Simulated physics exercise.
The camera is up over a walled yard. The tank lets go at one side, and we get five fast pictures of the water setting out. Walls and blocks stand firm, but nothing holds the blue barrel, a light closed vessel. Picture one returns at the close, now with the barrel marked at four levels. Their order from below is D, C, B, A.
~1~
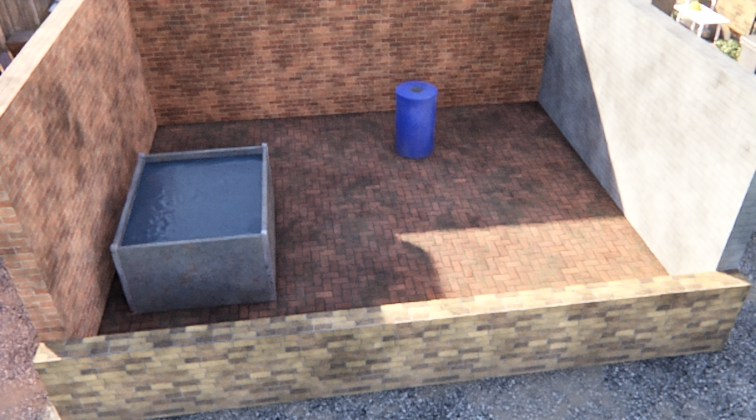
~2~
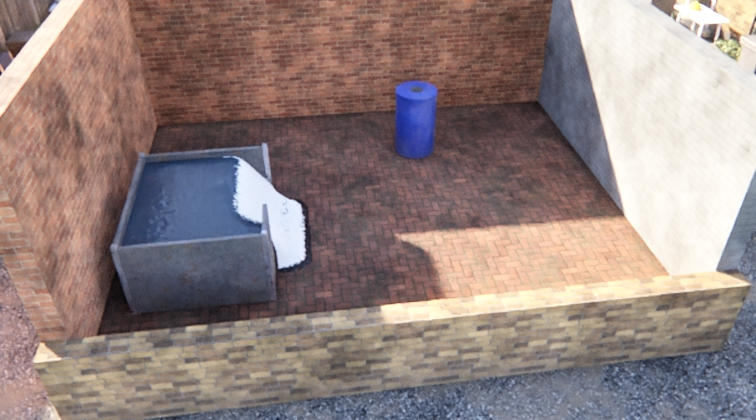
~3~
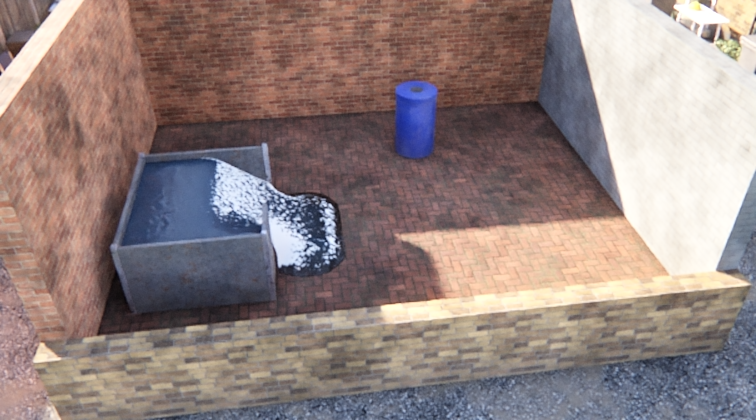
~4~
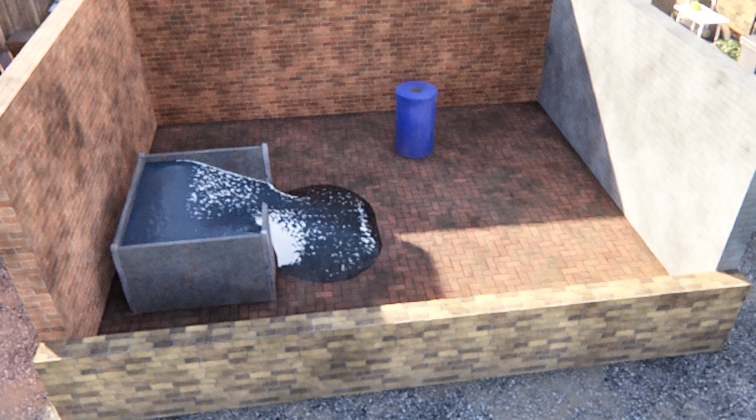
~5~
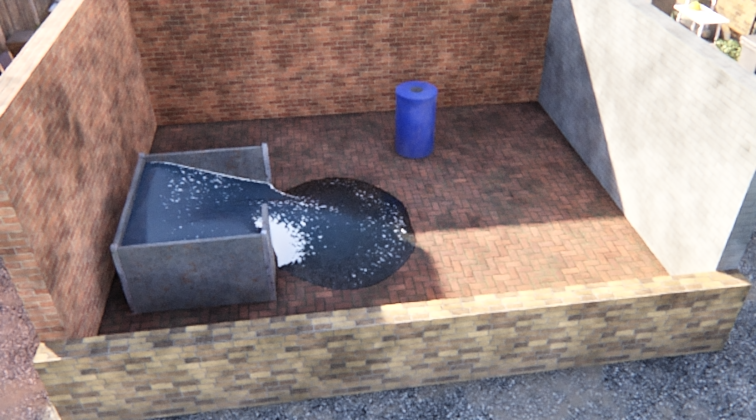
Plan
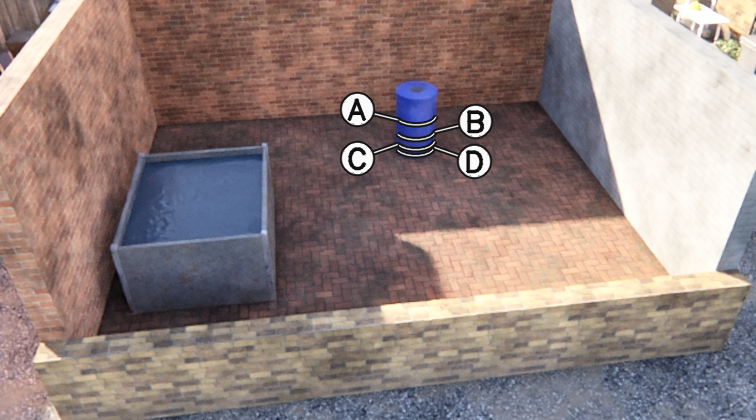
Dark water with white foam pours from the right side of a square grey tank at the left of a brick-paved, walled yard, viewed from a fixed position above. A blue barrel stands upright and still near the back wall, with a pale wall at right. The water first drops as a white sheet, then spreads rightward across the reddish paving in a widening, rounded dark pool.
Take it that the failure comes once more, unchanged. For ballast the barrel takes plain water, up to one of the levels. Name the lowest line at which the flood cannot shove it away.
Go for B.
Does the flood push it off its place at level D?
Yes, that goes wrong.
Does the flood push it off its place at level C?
Yes.
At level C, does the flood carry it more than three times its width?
No.
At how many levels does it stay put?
Two of them.
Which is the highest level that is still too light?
That would be C.
On the marked copy, A at (419, 124); B at (419, 139); C at (418, 149); D at (418, 155); from the bottom up D, C, B, A.
Choosing A, it does not move.
Choosing B, it does not move.
Choosing C, it is pushed about its own width away.
Choosing D, it is pushed about 4 times its own width away.
